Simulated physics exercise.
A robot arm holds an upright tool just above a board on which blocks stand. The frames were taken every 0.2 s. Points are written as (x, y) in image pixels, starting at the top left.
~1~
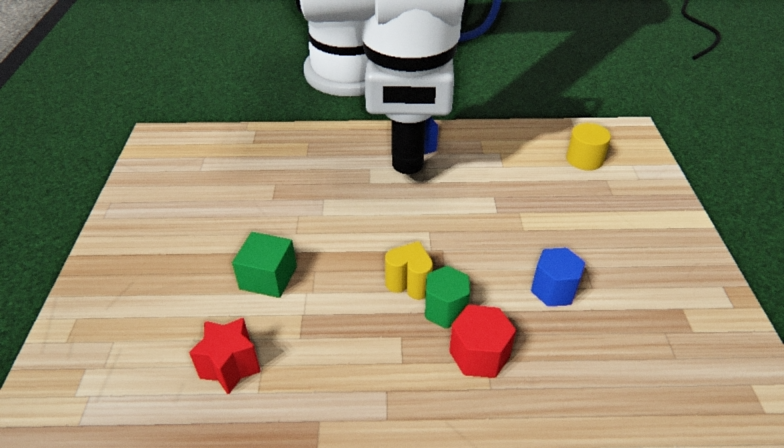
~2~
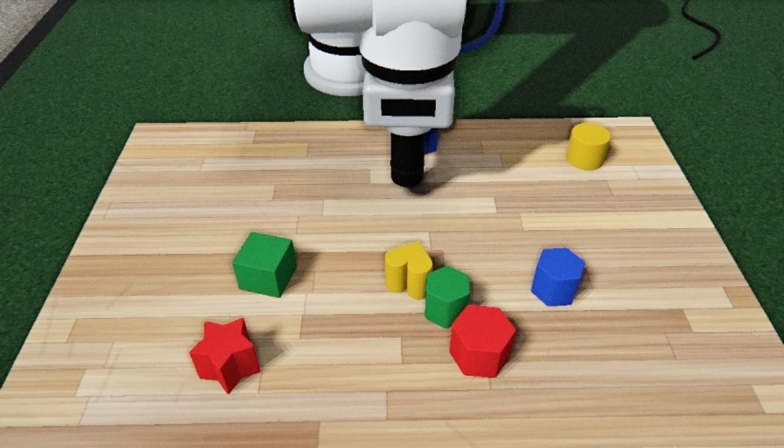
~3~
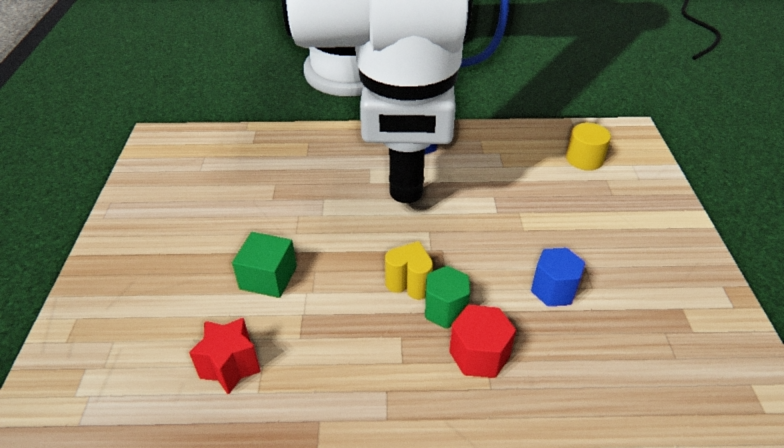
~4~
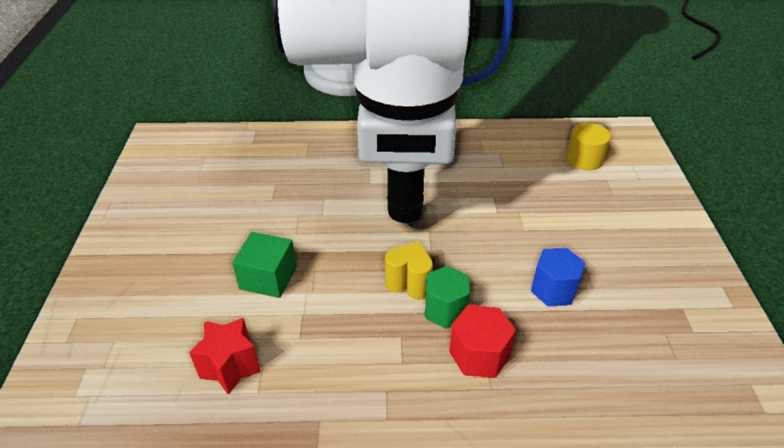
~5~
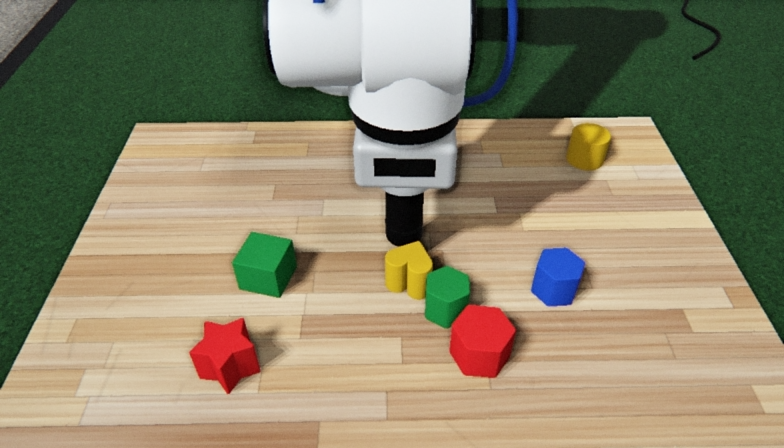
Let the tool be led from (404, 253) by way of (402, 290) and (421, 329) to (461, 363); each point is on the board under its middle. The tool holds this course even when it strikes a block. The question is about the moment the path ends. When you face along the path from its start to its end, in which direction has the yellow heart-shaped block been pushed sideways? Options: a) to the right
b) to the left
a: To the right.
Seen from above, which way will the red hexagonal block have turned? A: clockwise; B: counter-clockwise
A
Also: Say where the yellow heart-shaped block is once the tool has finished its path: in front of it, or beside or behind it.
That block drops off.
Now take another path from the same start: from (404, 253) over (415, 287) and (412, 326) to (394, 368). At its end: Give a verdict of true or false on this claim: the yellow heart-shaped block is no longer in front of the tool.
That claim is false.
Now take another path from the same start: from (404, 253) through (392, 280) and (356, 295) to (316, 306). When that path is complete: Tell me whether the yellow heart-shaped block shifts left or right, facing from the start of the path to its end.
It is pushed towards the left-hand side.
What follows on the original path. One third of the way, tool at (402, 274); yellow heart-shaped block at (406, 294), turned 15° clockwise; green hexagonal block at (451, 296), turned 55° anticlockwise; red hexagonal block at (488, 329).
Two thirds of the way, tool at (422, 313); yellow heart-shaped block at (414, 335), turned 40° clockwise; green hexagonal block at (465, 298), turned 65° anticlockwise; red hexagonal block at (498, 332), turned 25° clockwise.
At the end, tool at (463, 346); yellow heart-shaped block at (420, 350), turned 65° clockwise; green hexagonal block at (477, 299), turned 90° anticlockwise; red hexagonal block at (516, 338), turned 30° clockwise.
